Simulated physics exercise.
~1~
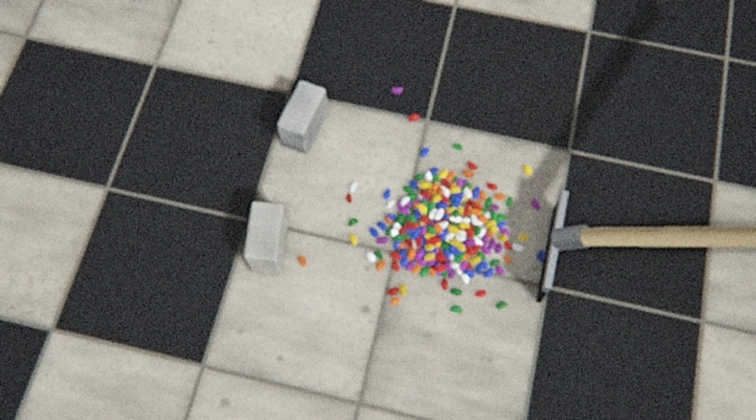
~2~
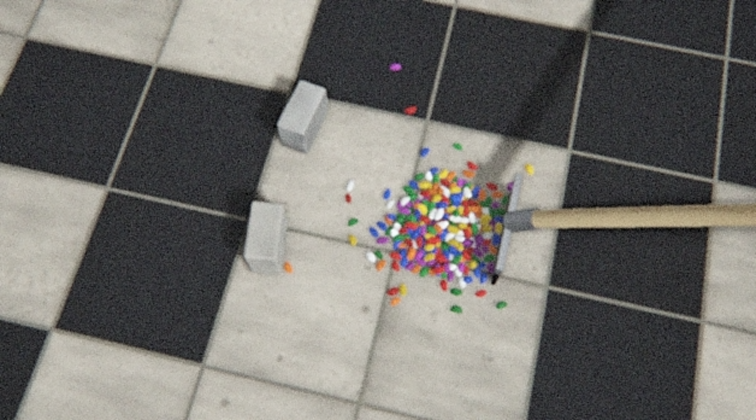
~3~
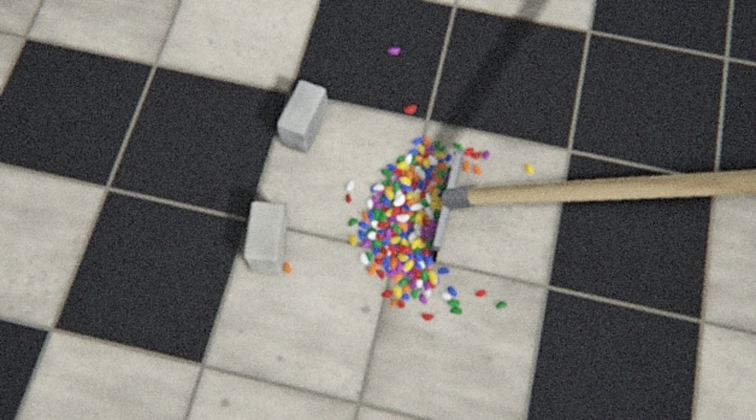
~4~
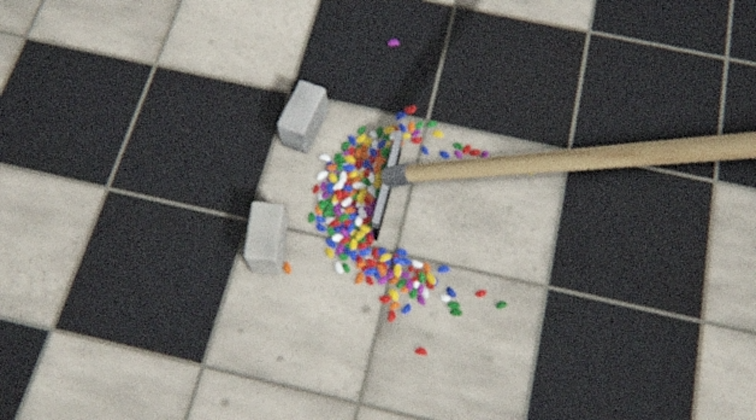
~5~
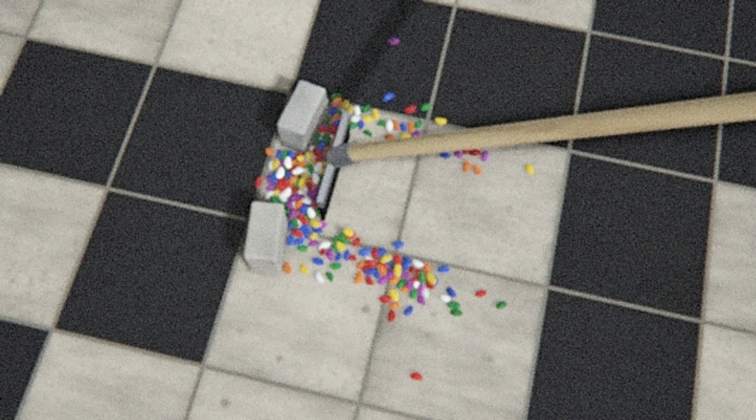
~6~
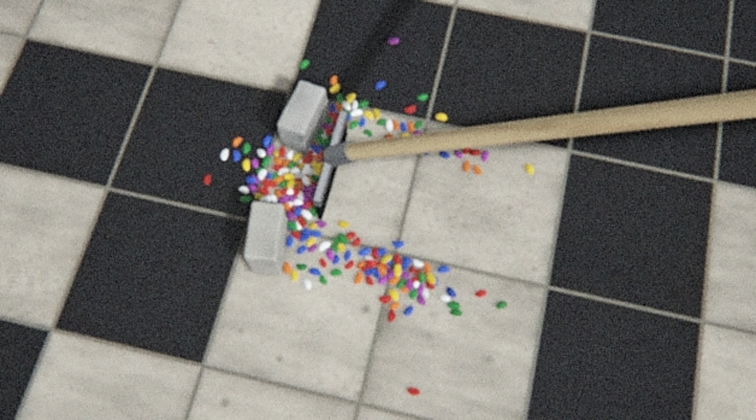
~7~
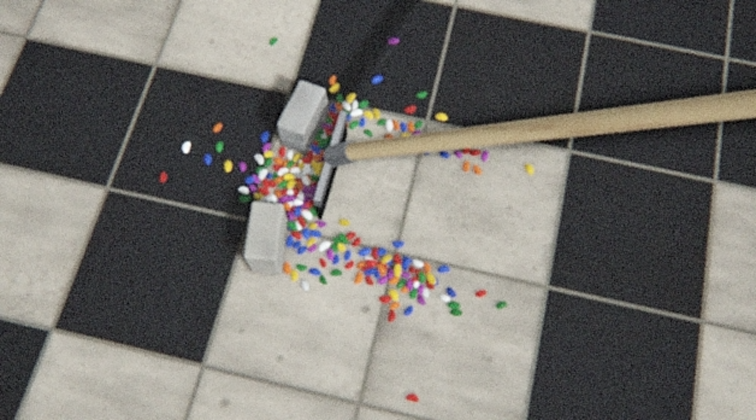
A squeegee with a pale wooden handle reaches in from the right over a floor of black and cream tiles, seen from above. Left of its blade lies a heap of multicoloured jelly beans, and farther left stand two grey blocks with a gap between them. The blade pushes left into the heap, which spreads into a curved band and leaves trails above and below. It stops close to the blocks, crowding beans against them. Some spill through the gap and scatter onto the dark tiles beyond, while most stay in front of the blocks.
